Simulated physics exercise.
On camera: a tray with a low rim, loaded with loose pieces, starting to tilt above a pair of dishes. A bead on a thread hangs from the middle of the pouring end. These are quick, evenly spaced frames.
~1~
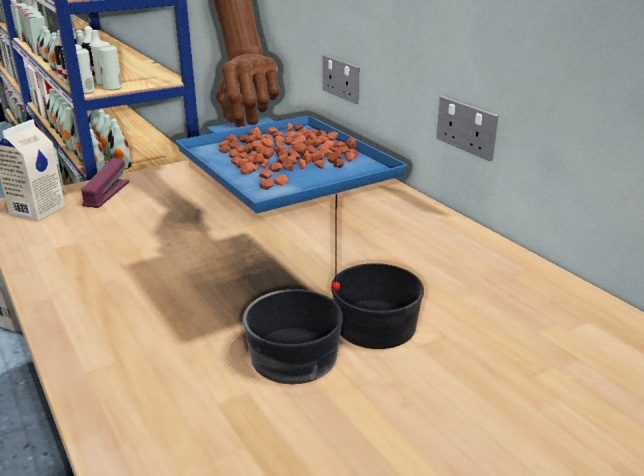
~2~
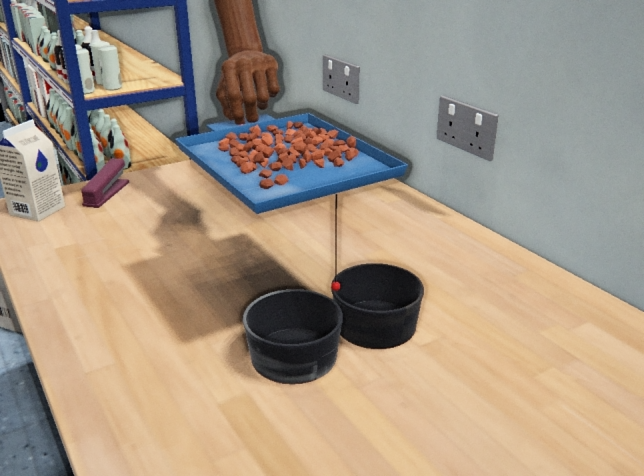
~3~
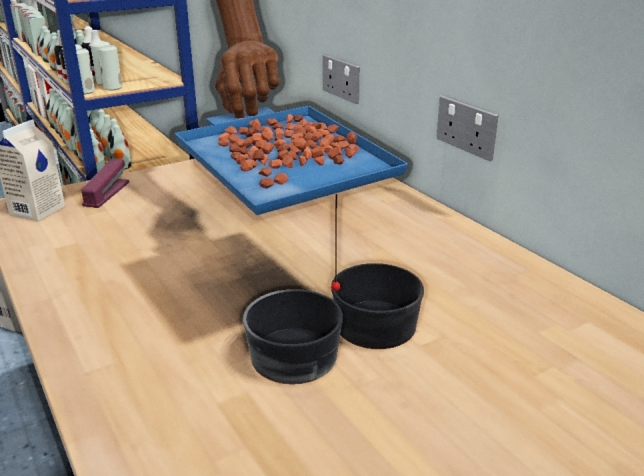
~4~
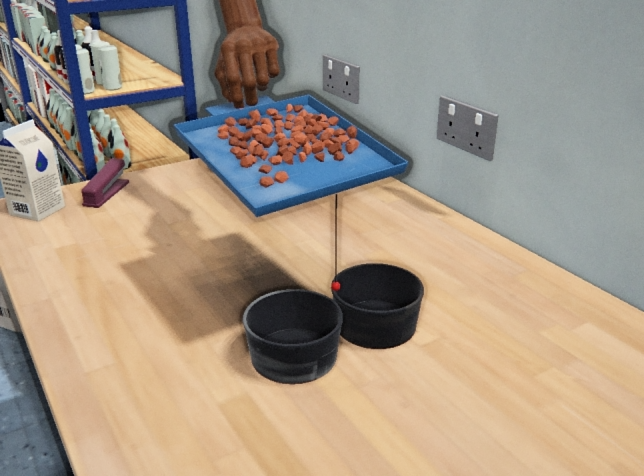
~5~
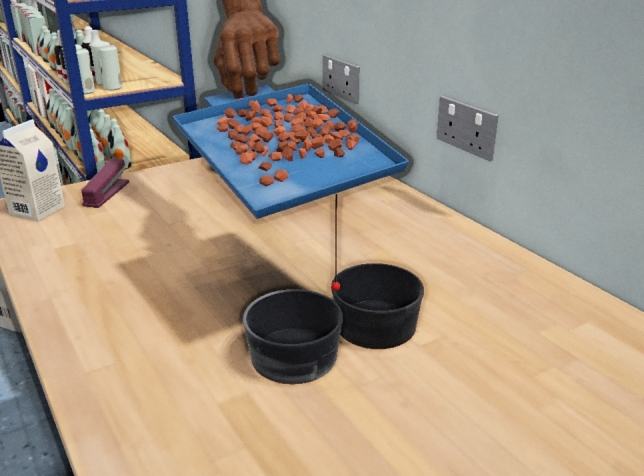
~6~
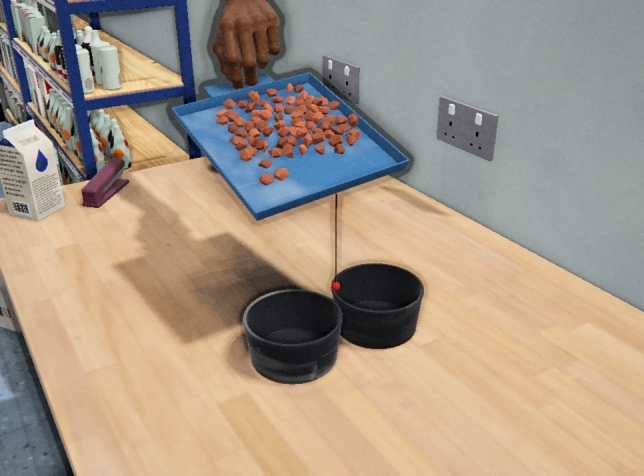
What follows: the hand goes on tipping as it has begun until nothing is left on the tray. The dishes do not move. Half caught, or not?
The two hold over half of the load.
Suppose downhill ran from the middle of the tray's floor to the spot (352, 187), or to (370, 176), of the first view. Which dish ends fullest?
One: The right one. Two: Right.
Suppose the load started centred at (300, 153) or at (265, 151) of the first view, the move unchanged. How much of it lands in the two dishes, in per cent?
First some 80, then 80 per cent.
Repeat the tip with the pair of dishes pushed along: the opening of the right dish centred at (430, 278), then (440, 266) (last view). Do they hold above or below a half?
First not half, then not half.
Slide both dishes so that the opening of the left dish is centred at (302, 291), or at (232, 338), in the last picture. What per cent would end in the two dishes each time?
First some 0, then 80 per cent.
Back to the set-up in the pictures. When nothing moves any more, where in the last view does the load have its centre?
Roughly at (300, 358).
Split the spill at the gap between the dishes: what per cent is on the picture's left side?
Close to 50 per cent.
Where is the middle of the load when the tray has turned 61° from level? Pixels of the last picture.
Roughly at (299, 191).
Soon after the last picture, tray tipped steeply; most on the tray; a stray few in the left dish; a stray few outside both; about a quarter in the air.
A little later, tray tipped past a quarter turn; a small part on the tray; about two thirds in the left dish; about a quarter outside both; a small part in the air.
Later still, tray tipped past a quarter turn; about two thirds in the left dish; about a quarter outside both.
At rest, tray tipped past a quarter turn; about two thirds in the left dish; none in the right dish; about a quarter outside both.
